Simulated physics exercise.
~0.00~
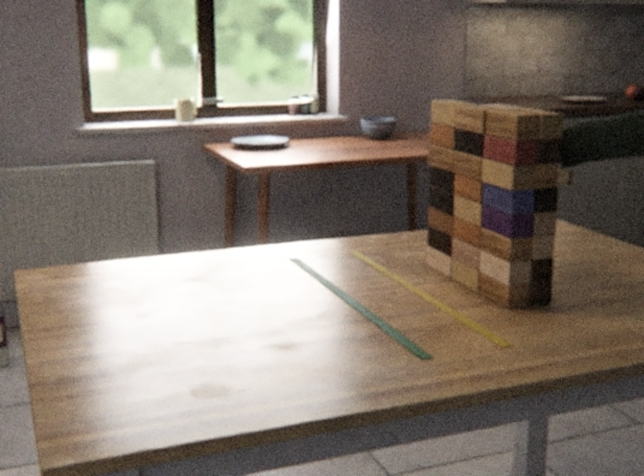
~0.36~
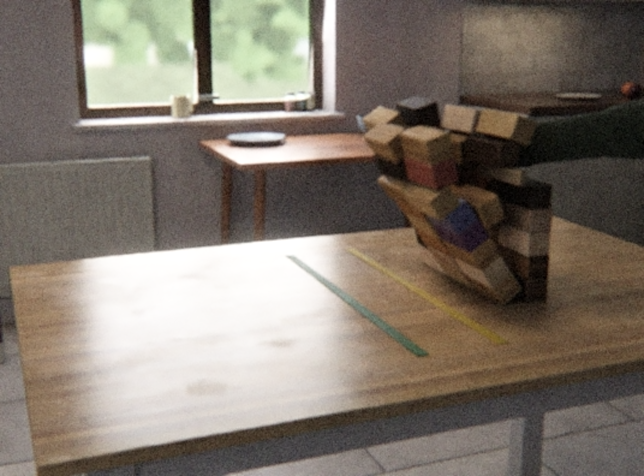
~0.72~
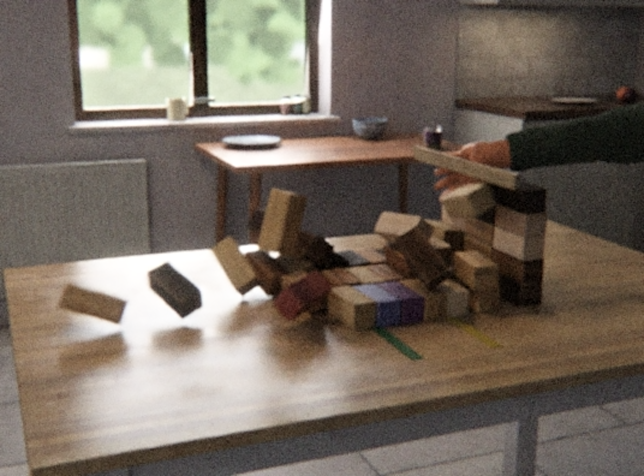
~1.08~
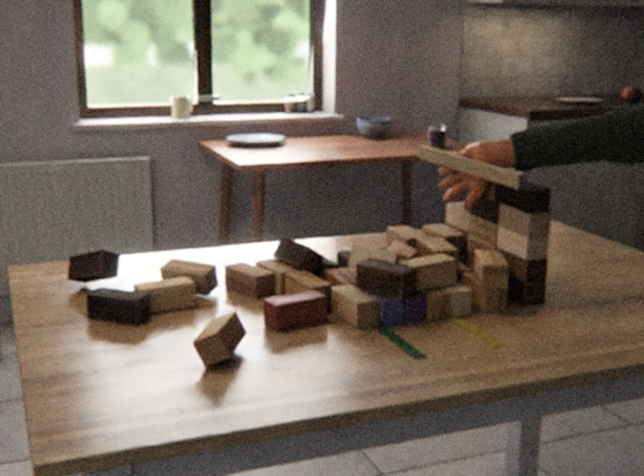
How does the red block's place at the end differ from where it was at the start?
At the start the red block was near the top of the standing tower on the right. By the end it lay on the tabletop well to the left, past both the yellow and green lines.
